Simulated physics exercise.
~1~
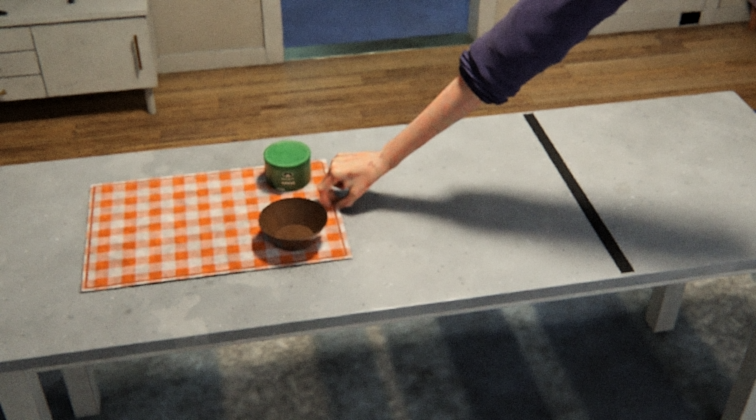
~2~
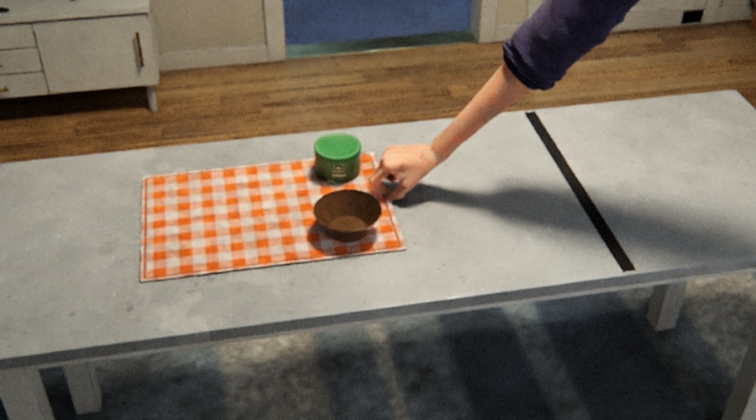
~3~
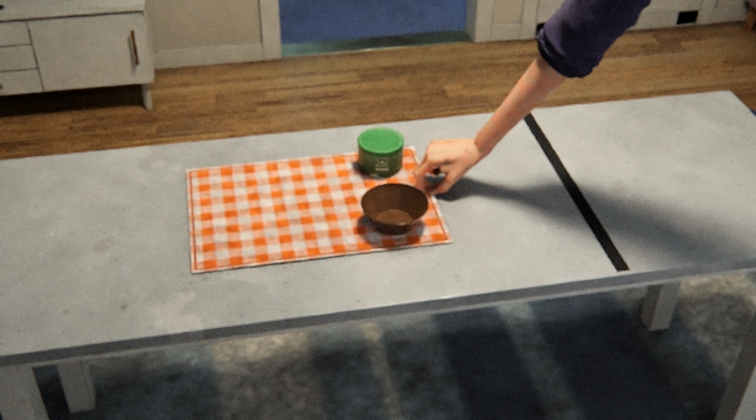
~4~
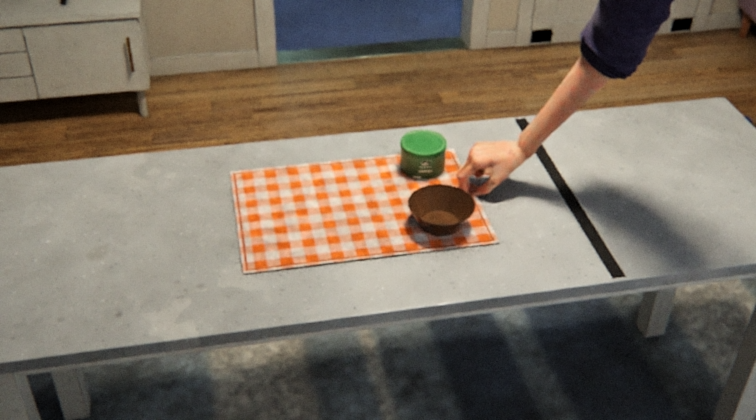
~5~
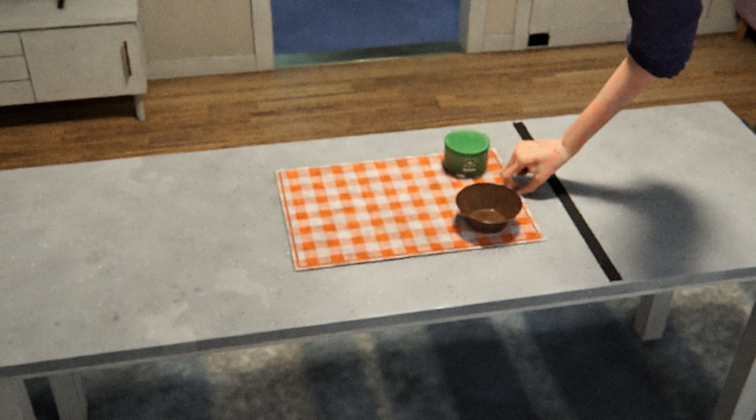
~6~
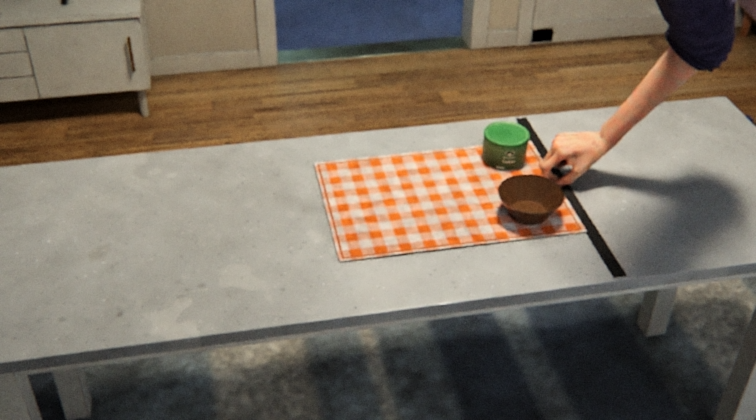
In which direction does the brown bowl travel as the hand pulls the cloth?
The brown bowl moves to the right, riding on the cloth toward the black tape line.
